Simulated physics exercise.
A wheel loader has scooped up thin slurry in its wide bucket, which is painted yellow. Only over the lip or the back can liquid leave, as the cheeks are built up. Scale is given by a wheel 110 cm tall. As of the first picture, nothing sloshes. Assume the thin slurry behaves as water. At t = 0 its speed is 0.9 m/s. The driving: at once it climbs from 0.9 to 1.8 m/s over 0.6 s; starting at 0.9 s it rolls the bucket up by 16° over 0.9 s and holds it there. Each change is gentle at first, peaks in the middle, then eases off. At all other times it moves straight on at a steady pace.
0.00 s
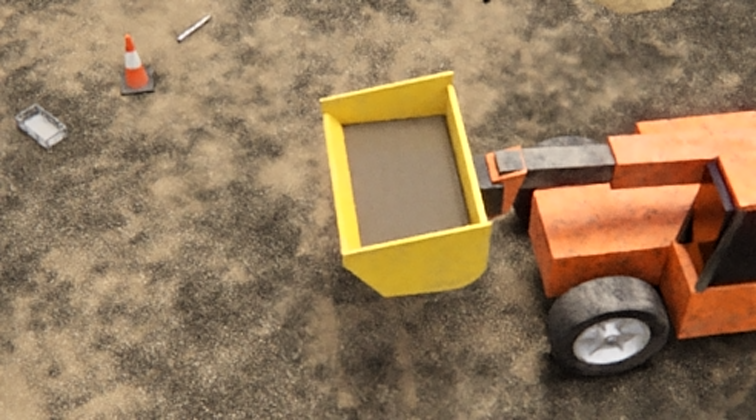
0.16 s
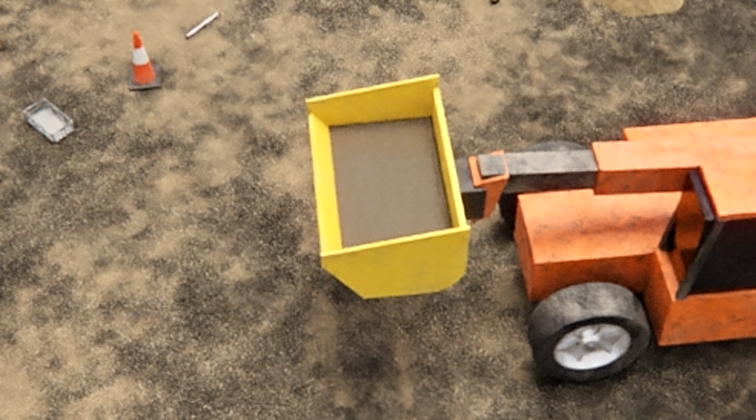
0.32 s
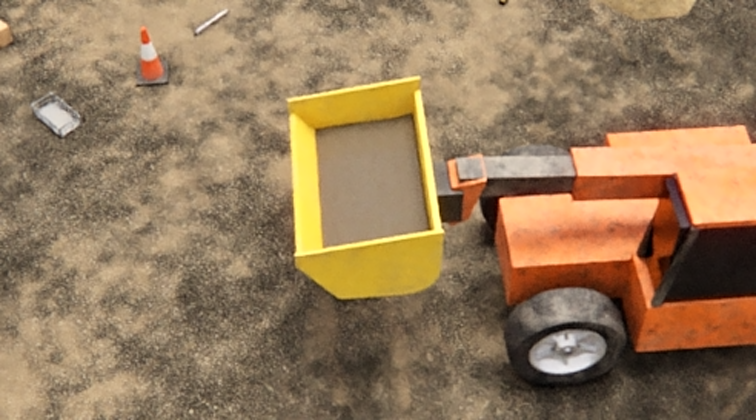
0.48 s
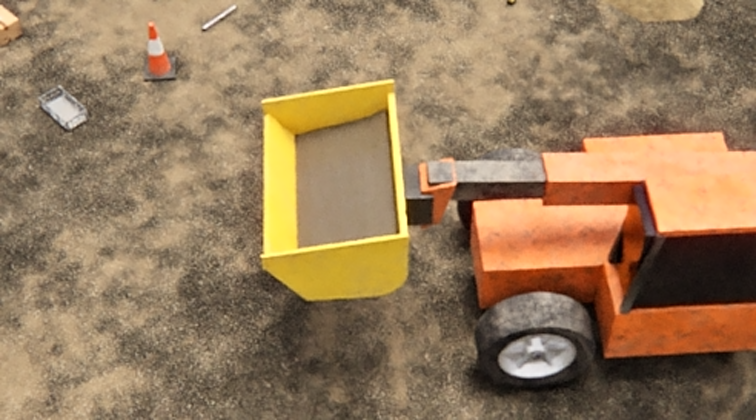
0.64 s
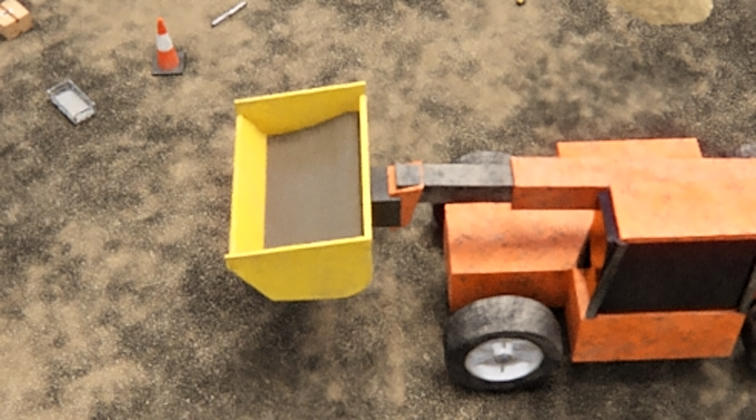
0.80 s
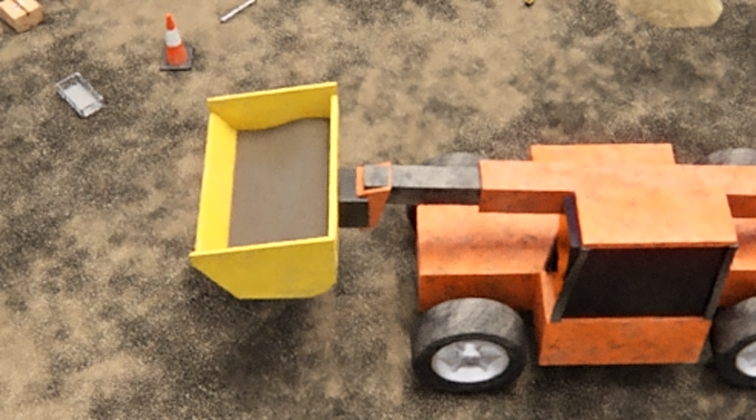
On bare dirt ground, an orange wheel loader moves left carrying a yellow bucket of grey-brown slurry, its surface tilting slightly.
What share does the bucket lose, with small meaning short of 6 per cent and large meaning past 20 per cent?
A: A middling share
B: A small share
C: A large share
(B) A small share.
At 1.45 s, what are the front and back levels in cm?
Front: 28 cm; back: 22 cm.
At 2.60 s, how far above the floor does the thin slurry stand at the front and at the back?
At the front the surface is at 28 cm, while at the back it is at 26 cm.
After 1.45 s the bucket is at 12° back, the surface stands 22 cm at the back and 28 cm at the front; 1 per cent is out, over the front.
After 2.00 s the bucket is at 16° back, the surface stands 59 cm at the back and 6 cm at the front; 1 per cent is out, over the front and the back.
After 2.60 s the bucket is at 16° back, the surface stands 27 cm at the back and 28 cm at the front; 2 per cent is out, mostly over the back, some over the front.
After 4.68 s 2 per cent is out, mostly over the back, some over the front, 10 of 422 litres.
